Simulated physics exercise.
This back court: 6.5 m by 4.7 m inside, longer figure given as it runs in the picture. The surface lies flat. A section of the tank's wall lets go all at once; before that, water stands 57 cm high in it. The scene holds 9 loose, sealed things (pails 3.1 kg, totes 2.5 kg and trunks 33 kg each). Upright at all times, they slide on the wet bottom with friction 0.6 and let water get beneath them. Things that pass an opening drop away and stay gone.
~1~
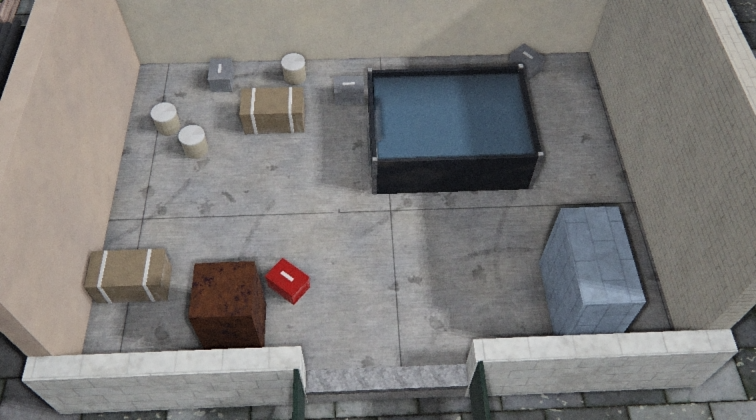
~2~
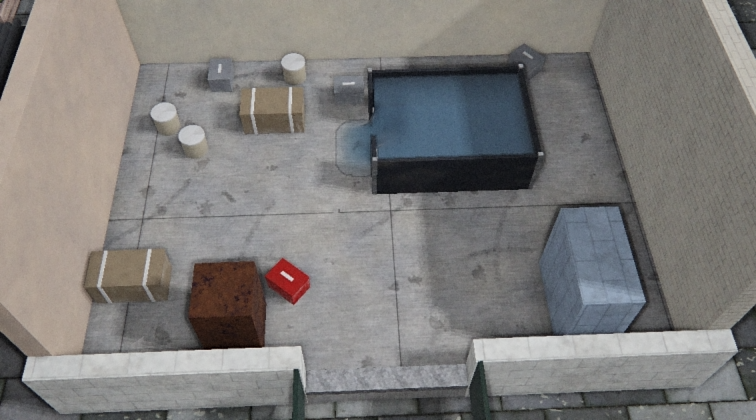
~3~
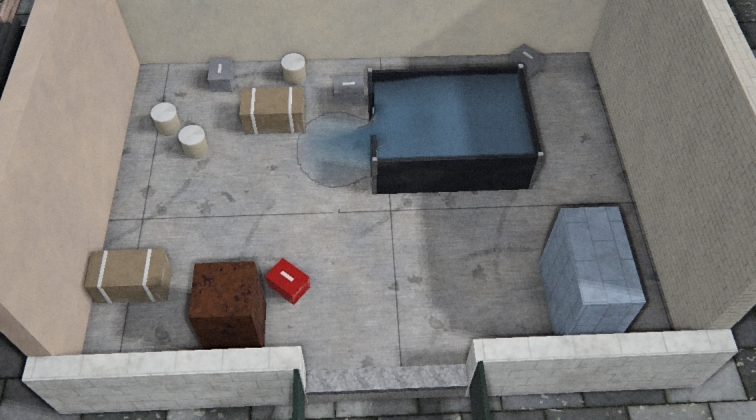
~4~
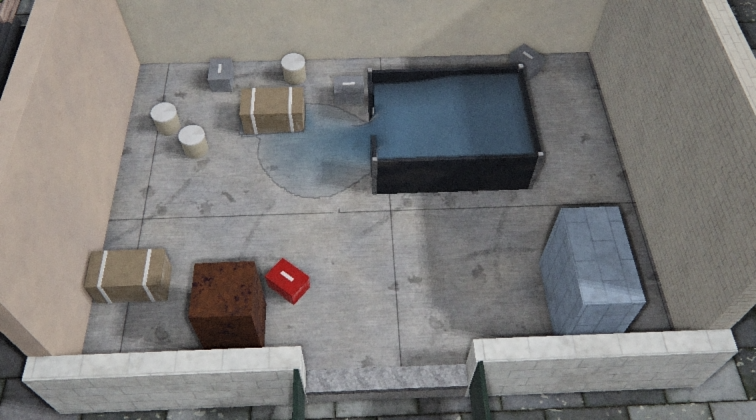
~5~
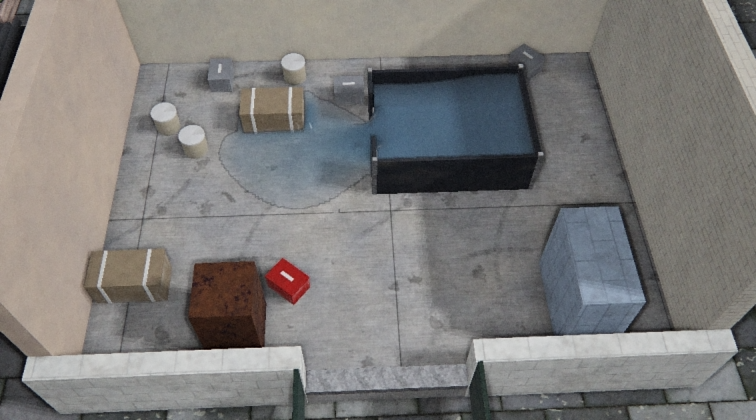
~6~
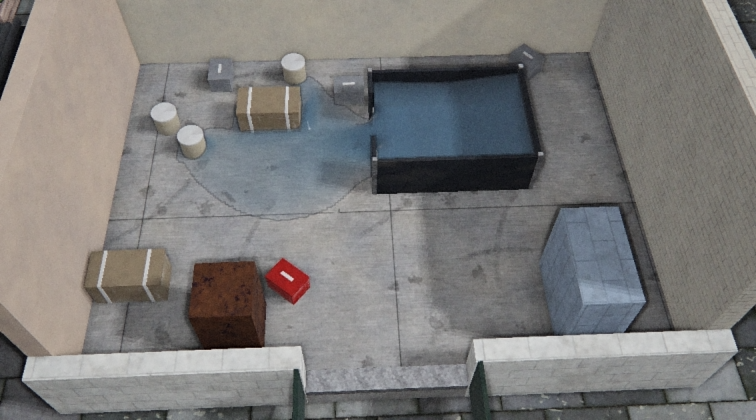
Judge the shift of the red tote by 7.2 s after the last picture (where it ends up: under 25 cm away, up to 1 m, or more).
Outcome: A long move.
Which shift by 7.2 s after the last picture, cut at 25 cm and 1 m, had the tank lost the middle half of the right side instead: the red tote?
I'd say the red tote is shoved partway.
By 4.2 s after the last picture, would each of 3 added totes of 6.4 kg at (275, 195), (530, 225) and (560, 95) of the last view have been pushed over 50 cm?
First beyond, then within, then within.
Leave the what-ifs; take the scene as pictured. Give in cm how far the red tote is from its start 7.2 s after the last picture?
Some 250 cm, give or take.
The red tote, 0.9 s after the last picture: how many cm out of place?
Displacement by then near 0 cm.
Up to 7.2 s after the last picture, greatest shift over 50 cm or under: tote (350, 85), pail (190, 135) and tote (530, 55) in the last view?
Well, going one by one, it's not that far, too far and not that far.
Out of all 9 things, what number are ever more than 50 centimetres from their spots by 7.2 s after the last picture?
Tally: 7.
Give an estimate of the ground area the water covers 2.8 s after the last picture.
About 17 m2 is covered.
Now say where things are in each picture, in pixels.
The red tote at (287, 276) rests on the ground; 2.7 m2 under water; 0 of 9 have shifted, in the first picture.
The red tote at (287, 276) rests on the ground; water covers 3.1 m2; 0 of 9 have shifted, in the second picture.
The red tote at (287, 276), on the bottom; 3.6 m2 under water; 0 of 9 have shifted, in the third picture.
The red tote at (287, 276), on the bottom; 4.2 m2 under water; 0 of 9 have shifted, in the fourth picture.
The red tote at (287, 276), on the bottom; water covers 4.9 m2; 0 of 9 have shifted, in the fifth picture.
The red tote at (287, 276), on the bottom; 5.8 m2 under water; 0 of 9 have shifted, in the sixth picture.
Then, 0.9 s after the last picture the red tote is near (287, 276), 0.0 m from its start, aground; 0 of 9 are out; 2 afloat.
Then, 2.8 s after the last picture the red tote is near (287, 276), 0.0 m from its start, aground; 0 of 9 are out; 6 afloat.
Then, 4.8 s after the last picture the red tote is near (353, 273), 0.7 m from its start, afloat; 0 of 9 are out; 8 afloat.
Then, 7.2 s after the last picture the red tote is near (527, 267), 2.7 m from its start, afloat; 0 of 9 are out; 7 afloat.
